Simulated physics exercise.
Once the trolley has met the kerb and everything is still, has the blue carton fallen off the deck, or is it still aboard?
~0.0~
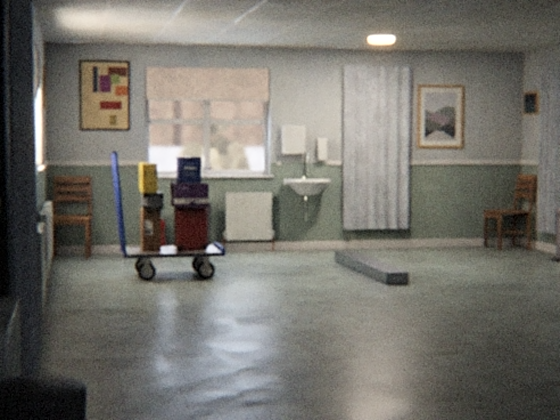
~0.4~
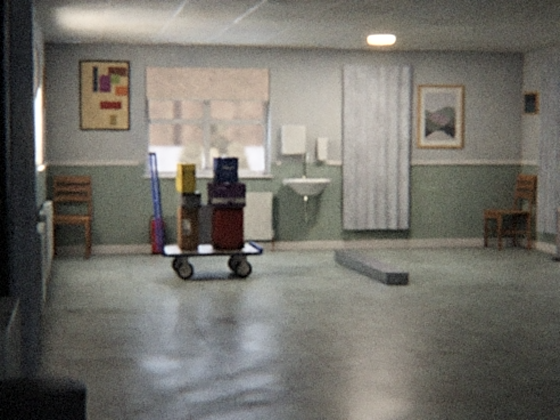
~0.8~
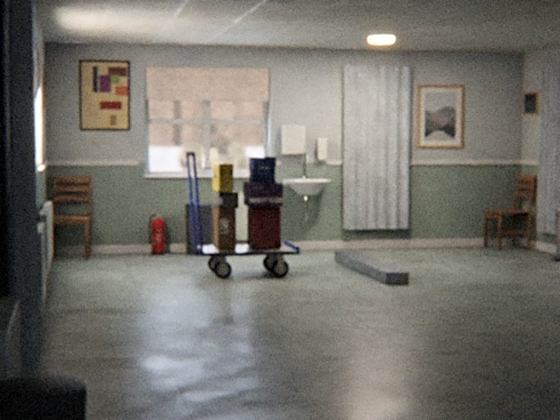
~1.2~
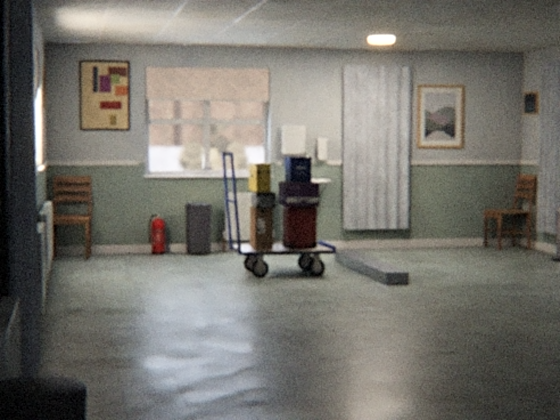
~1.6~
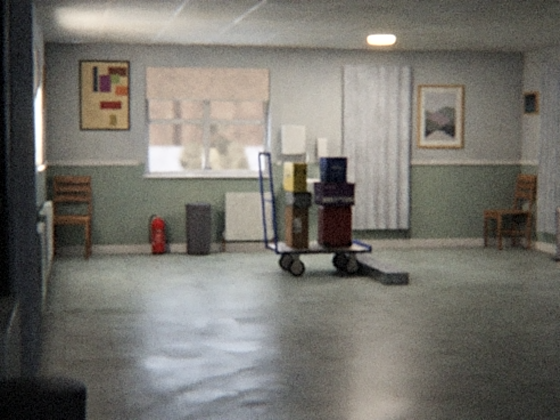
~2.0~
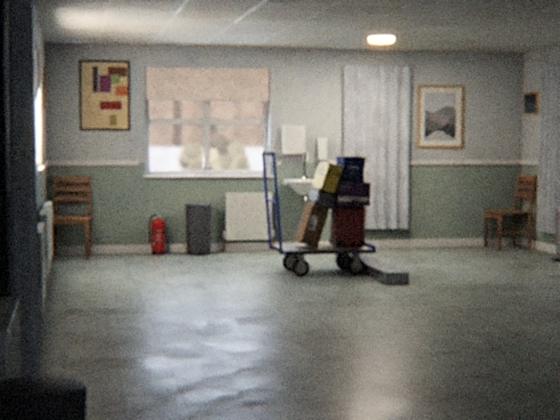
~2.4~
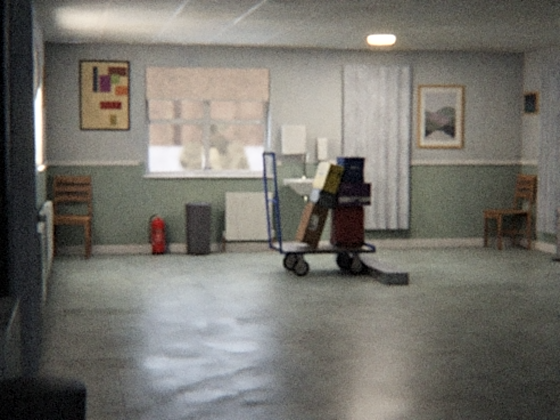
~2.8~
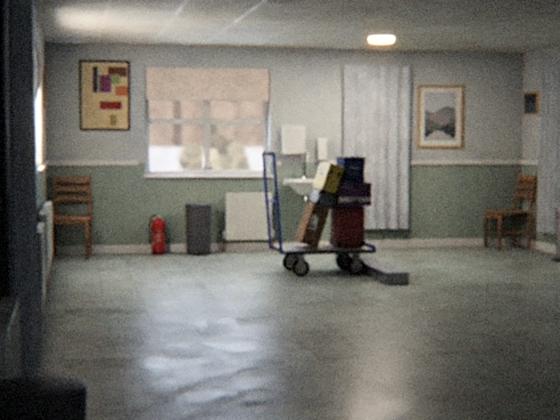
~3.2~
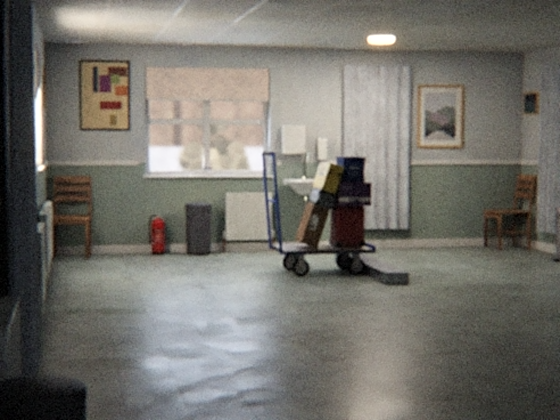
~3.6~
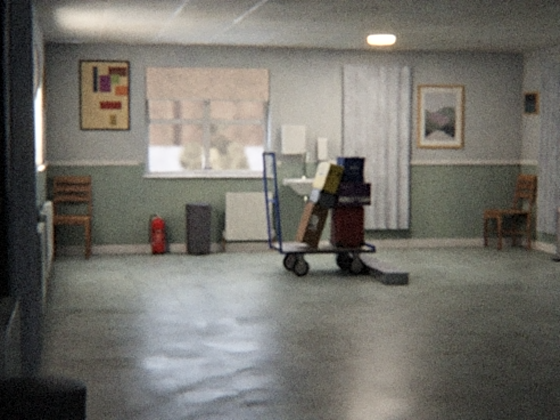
The blue carton is still aboard, resting on top of the right-hand stack.
